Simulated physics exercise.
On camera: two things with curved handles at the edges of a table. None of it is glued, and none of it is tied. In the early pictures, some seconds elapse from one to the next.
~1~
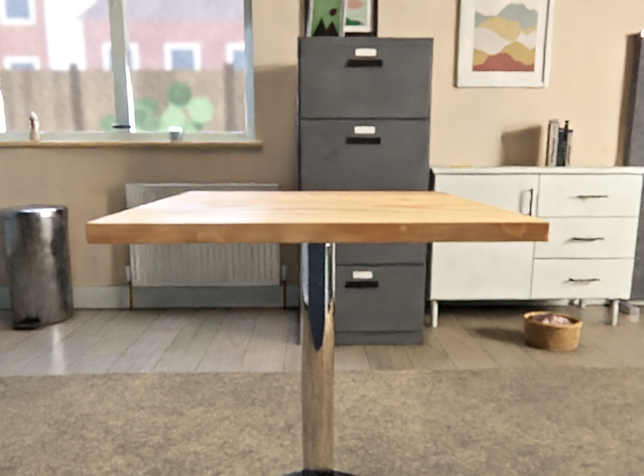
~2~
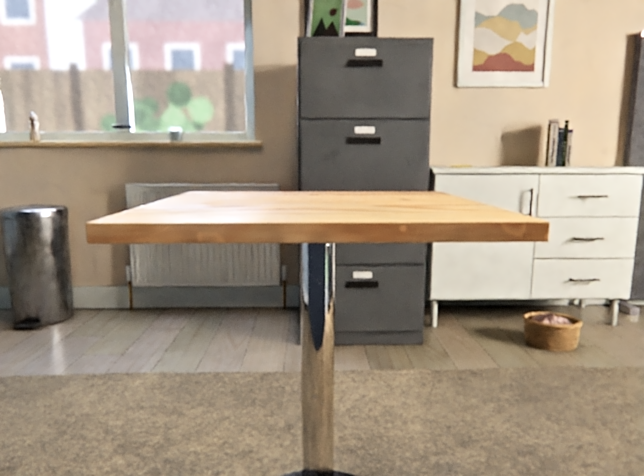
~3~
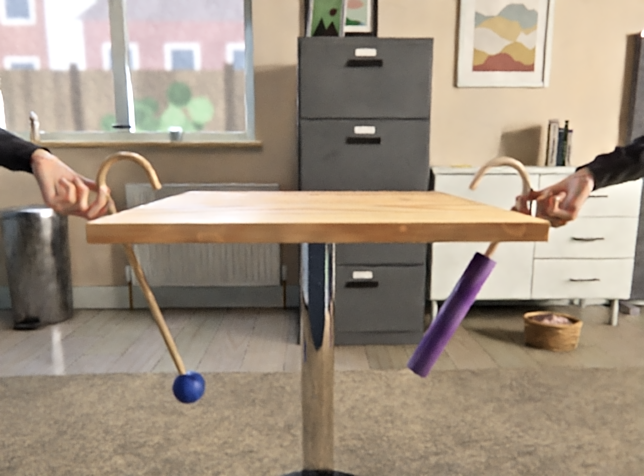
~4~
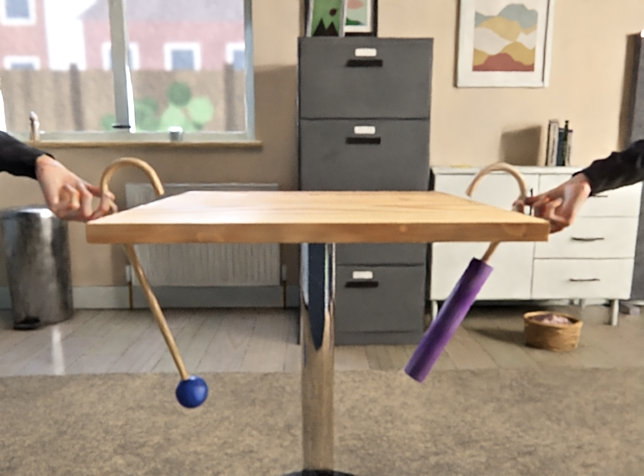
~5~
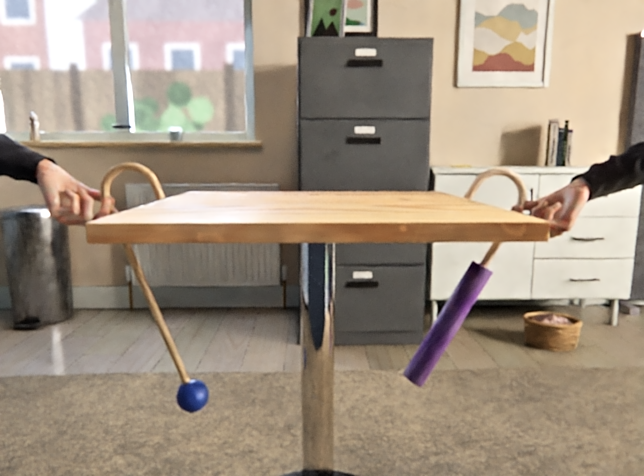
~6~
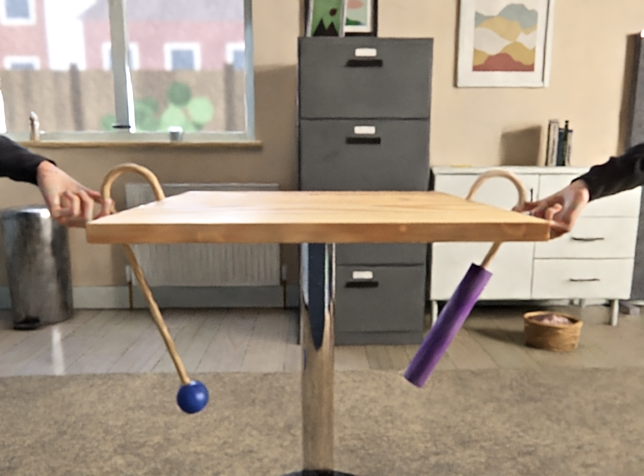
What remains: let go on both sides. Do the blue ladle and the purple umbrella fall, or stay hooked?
The blue ladle stays put, the purple umbrella stays put.
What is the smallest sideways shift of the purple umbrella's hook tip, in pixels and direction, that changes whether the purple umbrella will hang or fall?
12 px right, roughly.
Then, 0.40 s after the last picture, blue ladle at rest near (166, 292); purple umbrella at rest near (455, 278).
At rest, the blue ladle hangs from the table, near (166, 292); the purple umbrella hangs from the table, near (453, 278).
